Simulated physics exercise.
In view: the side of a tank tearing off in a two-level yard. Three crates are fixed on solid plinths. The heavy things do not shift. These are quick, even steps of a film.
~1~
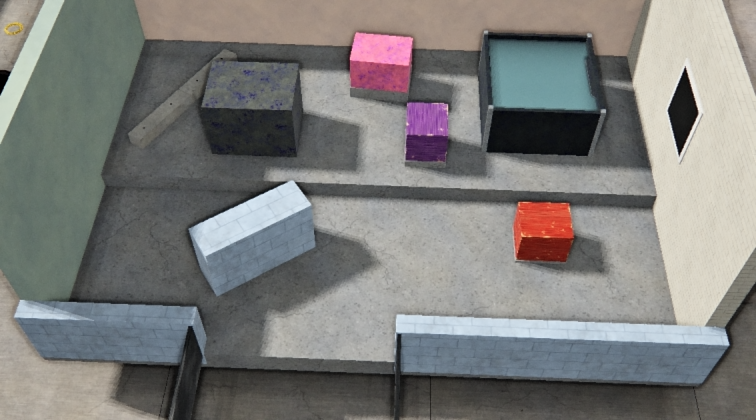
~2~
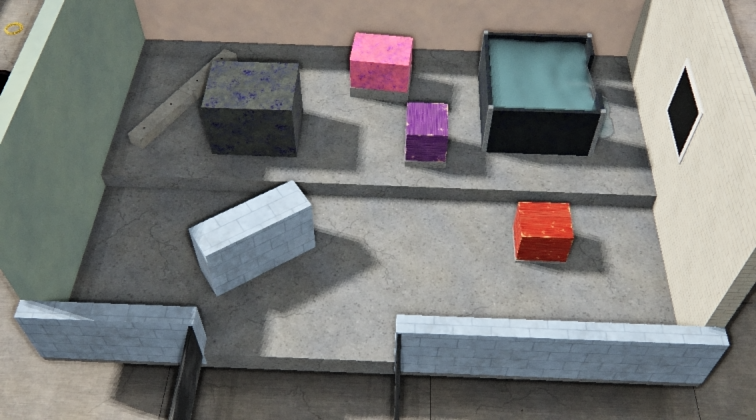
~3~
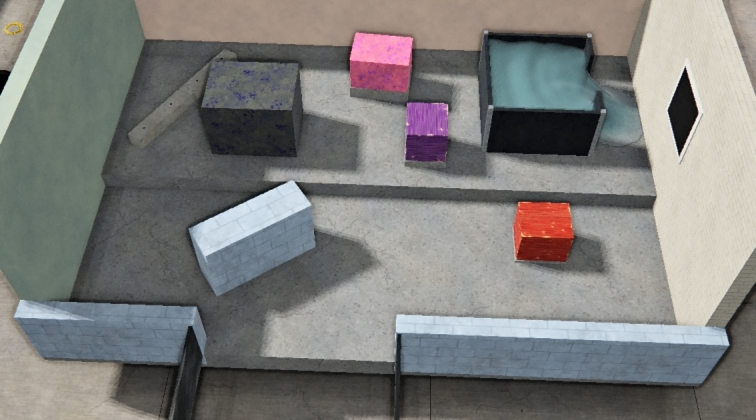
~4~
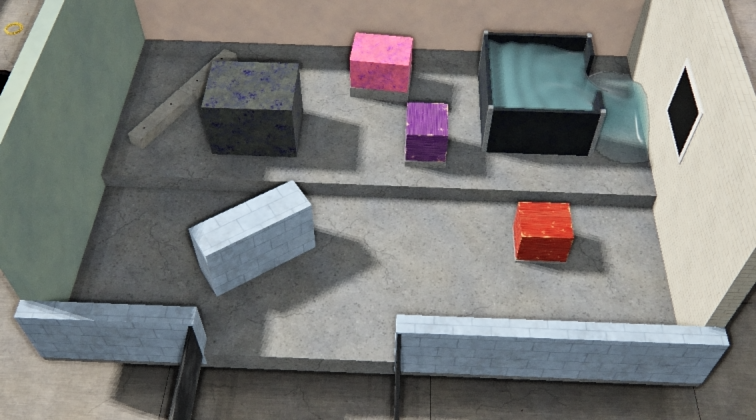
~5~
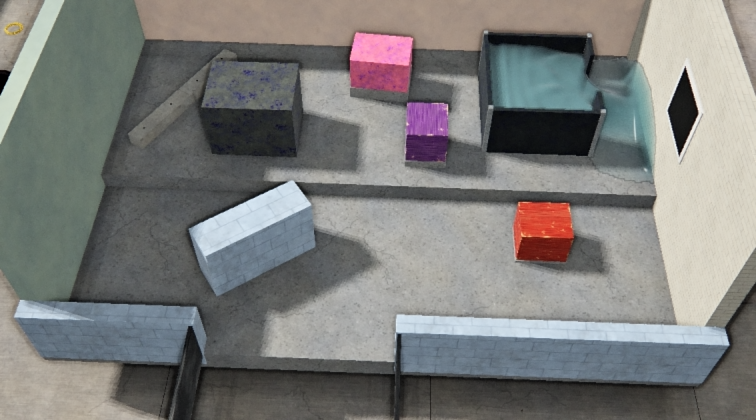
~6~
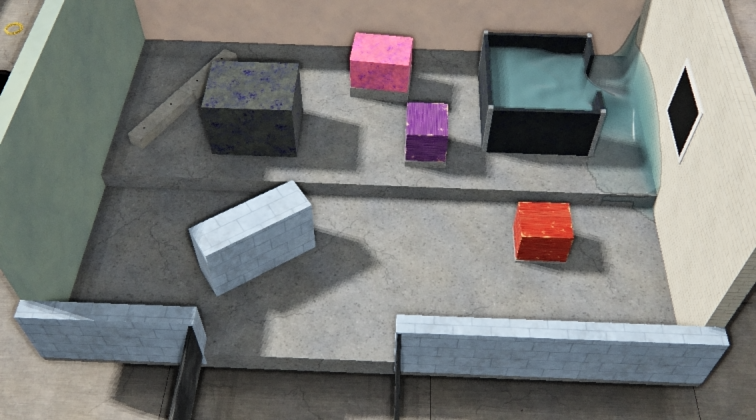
Teal water breaks out through the right side of a dark open tank at the back right of a walled, two-level grey yard, seen from above by a still camera. Pink, purple and mottled dark blocks share the upper level, with a pale blue block and a red one below. The water spreads to the right wall, then runs forward over the step as the tank's level drops.
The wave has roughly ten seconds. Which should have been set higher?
One by one: The red crate gets wet; the purple crate stays dry; the pink crate stays dry.
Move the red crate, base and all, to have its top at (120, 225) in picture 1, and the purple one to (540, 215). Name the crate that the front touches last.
That is the crate marked red.
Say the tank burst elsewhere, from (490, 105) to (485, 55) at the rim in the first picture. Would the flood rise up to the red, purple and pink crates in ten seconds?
Then: Red crate ends up wet; purple crate ends up wet; pink crate is topped.
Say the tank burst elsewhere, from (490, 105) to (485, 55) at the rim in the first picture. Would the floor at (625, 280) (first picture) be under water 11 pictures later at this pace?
At that place: Dry.
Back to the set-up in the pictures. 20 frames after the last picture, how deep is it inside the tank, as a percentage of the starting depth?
Close to 30 %.
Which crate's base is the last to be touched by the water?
Last comes the purple one.
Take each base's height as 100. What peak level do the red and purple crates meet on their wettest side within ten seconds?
In turn 280 and 70 per cent.
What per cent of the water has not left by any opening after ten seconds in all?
Some 92 per cent.
A moment on, water covers 20 % of the floor; the red crate water round its plinth, the purple crate not reached, the pink crate not reached.
Next, water covers 25 % of the floor; the red crate water round its plinth, the purple crate not reached, the pink crate water round its plinth.
Then, water covers 50 % of the floor; the red crate water round its plinth, the purple crate water round its plinth, the pink crate water round its plinth.
Later, water covers 80 % of the floor; the red crate water round its plinth, the purple crate water round its plinth, the pink crate water round its plinth.
In the end, water covers 90 % of the floor; the red crate was topped, the purple crate stayed above the water, the pink crate stayed above the water.
